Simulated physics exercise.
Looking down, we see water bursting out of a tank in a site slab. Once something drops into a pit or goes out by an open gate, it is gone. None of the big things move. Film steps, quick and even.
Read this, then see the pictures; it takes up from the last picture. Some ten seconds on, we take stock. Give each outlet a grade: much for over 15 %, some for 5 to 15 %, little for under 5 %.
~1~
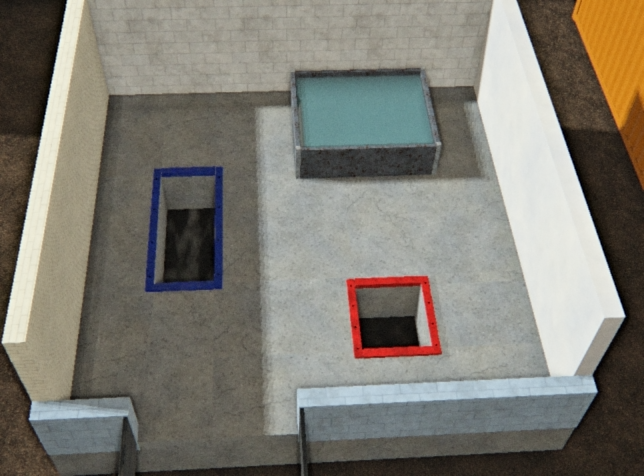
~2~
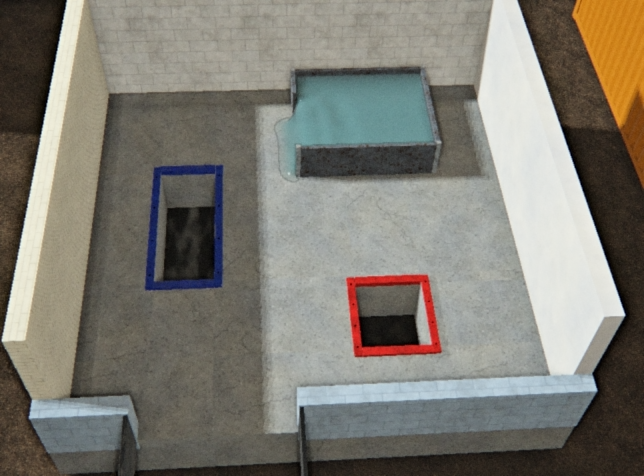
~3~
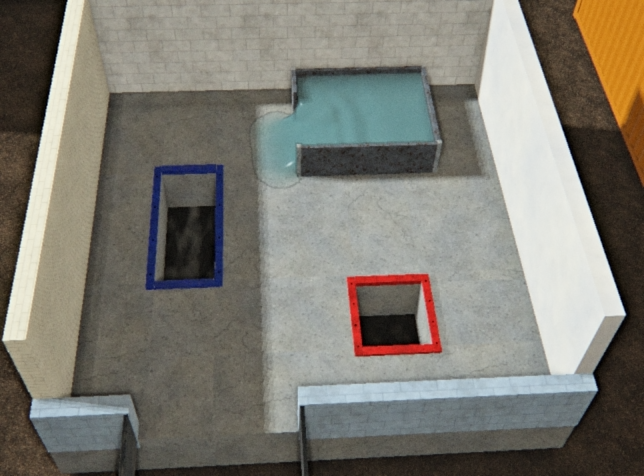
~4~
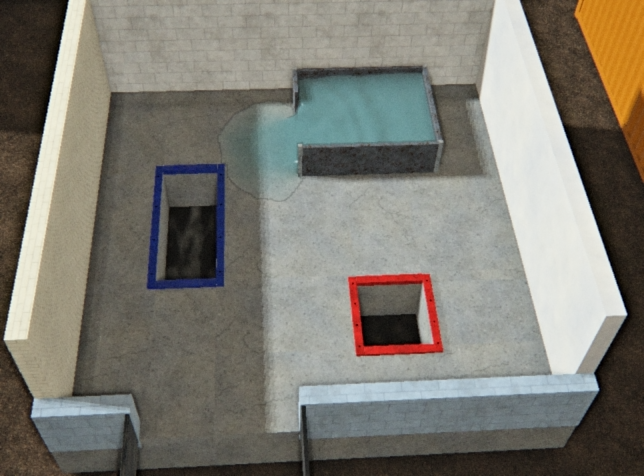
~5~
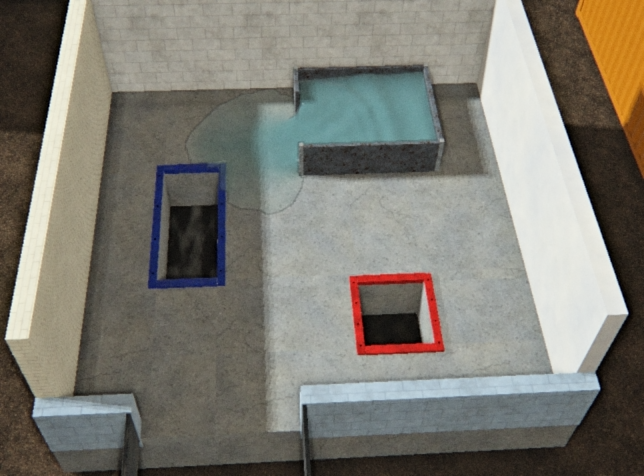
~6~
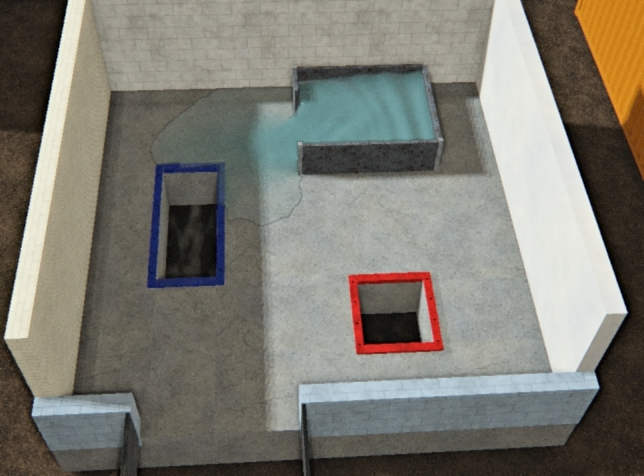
Grades: Gate - some, blue pit - much, red pit - little.
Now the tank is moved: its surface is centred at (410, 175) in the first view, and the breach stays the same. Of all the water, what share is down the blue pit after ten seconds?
I'd put the blue pit near 50 per cent of the whole.
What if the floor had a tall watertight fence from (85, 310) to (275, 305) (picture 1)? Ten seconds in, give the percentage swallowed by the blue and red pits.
Blue 40 %, red 0 %.
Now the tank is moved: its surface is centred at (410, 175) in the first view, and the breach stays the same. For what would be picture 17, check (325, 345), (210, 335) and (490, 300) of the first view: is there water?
Outcome, in sequence: Unwetted, wetted, unwetted.
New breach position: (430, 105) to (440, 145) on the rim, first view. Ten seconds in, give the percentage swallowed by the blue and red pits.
Blue 0 %, red 8 %.
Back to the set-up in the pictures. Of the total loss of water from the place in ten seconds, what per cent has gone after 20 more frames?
By then, close to 50 % of it.
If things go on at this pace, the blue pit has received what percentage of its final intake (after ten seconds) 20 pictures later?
Around 65 %.
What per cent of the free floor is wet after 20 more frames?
Roughly 35 %.
A moment on, water covers 20 % of the floor; the gate 0 %, the blue pit 5 %, the red pit 0 %.
Next, water covers 25 % of the floor; the gate 0 %, the blue pit 12 %, the red pit 0 %.
Then, water covers 35 % of the floor; the gate 0 %, the blue pit 19 %, the red pit 0 %.
Later, water covers 50 % of the floor; the gate 3 %, the blue pit 26 %, the red pit 0 %.
In the end, water covers 70 % of the floor; the gate 8 %, the blue pit 30 %, the red pit 0 %.
